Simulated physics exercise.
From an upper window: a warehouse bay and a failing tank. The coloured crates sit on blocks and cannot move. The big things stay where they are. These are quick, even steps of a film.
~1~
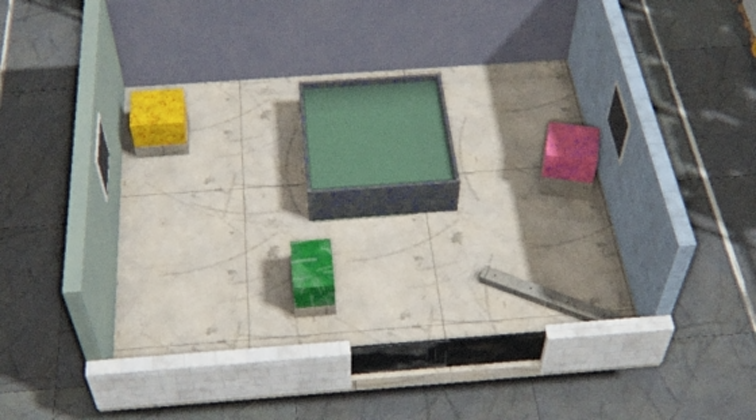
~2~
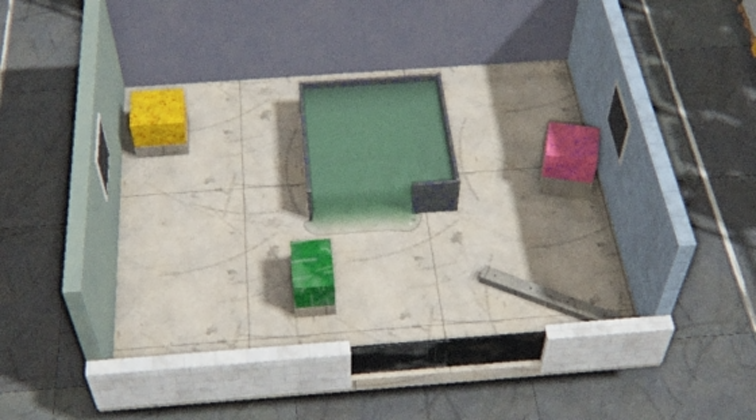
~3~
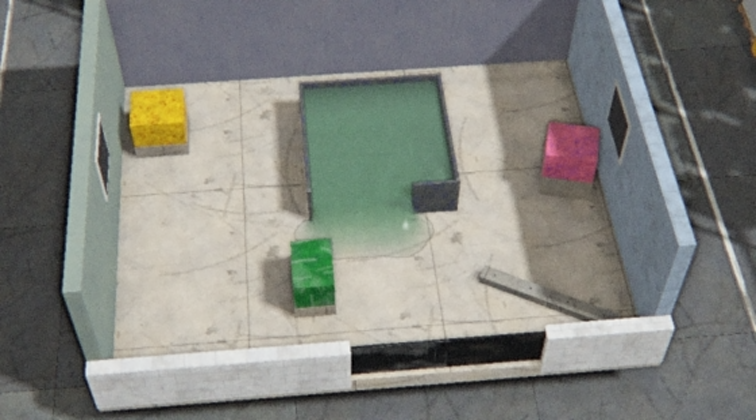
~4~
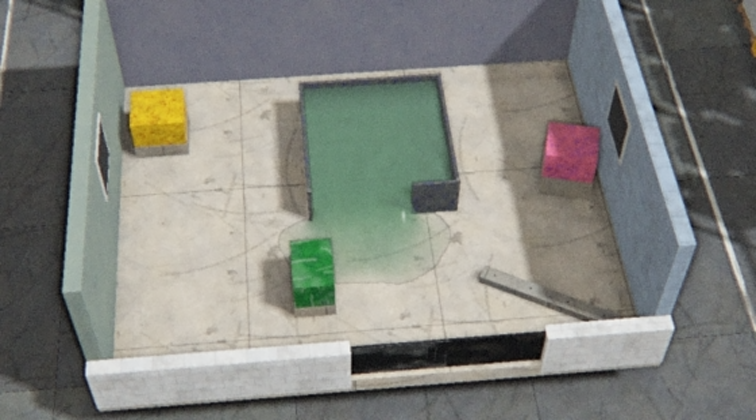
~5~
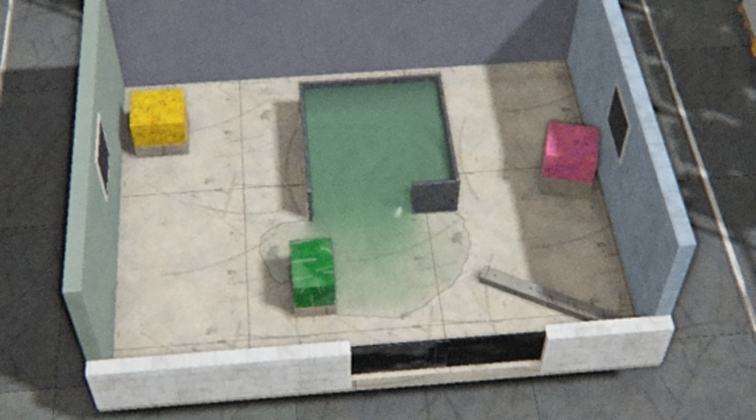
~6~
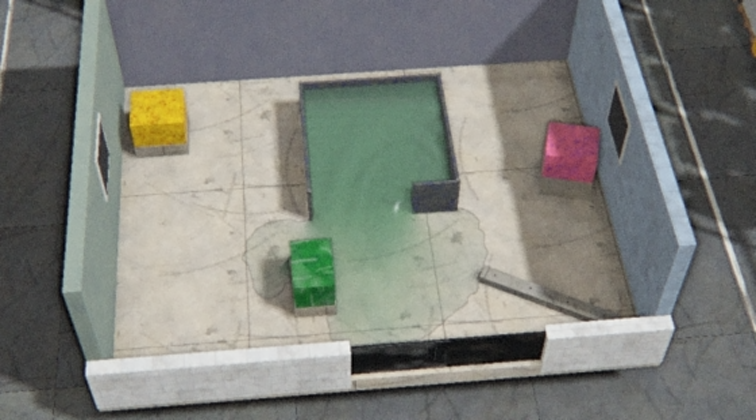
Green water pouring from a gap in the tank's front wall, spreading across the pale floor and around the green block.
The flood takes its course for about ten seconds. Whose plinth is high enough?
The pink crate stays dry; the green crate gets wet; the yellow crate stays dry.
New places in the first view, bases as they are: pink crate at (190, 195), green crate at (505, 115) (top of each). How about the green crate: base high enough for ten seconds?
My reading: Green stays dry.
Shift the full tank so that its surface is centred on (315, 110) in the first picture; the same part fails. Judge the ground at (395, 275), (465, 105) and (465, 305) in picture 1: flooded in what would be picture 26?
In that order: Wet, free of water, covered.
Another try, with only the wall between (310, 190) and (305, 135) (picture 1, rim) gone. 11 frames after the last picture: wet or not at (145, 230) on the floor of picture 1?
At that place: Under water.
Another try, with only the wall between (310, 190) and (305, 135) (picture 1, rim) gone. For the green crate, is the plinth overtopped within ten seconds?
In short: The green crate is spared.
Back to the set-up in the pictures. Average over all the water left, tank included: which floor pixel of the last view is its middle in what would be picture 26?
I would point to (362, 253).
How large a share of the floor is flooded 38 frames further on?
I make it 80 per cent.
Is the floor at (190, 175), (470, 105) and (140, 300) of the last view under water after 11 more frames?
As listed: Free of water, clear, wet.
A moment on, water covers 25 % of the floor; the pink crate not reached, the green crate water round its plinth, the yellow crate not reached.
Next, water covers 40 % of the floor; the pink crate not reached, the green crate water round its plinth, the yellow crate not reached.
Then, water covers 55 % of the floor; the pink crate not reached, the green crate water round its plinth, the yellow crate water round its plinth.
Later, water covers 80 % of the floor; the pink crate water round its plinth, the green crate water round its plinth, the yellow crate water round its plinth.
In the end, water covers 100 % of the floor; the pink crate stayed above the water, the green crate was topped, the yellow crate stayed above the water.
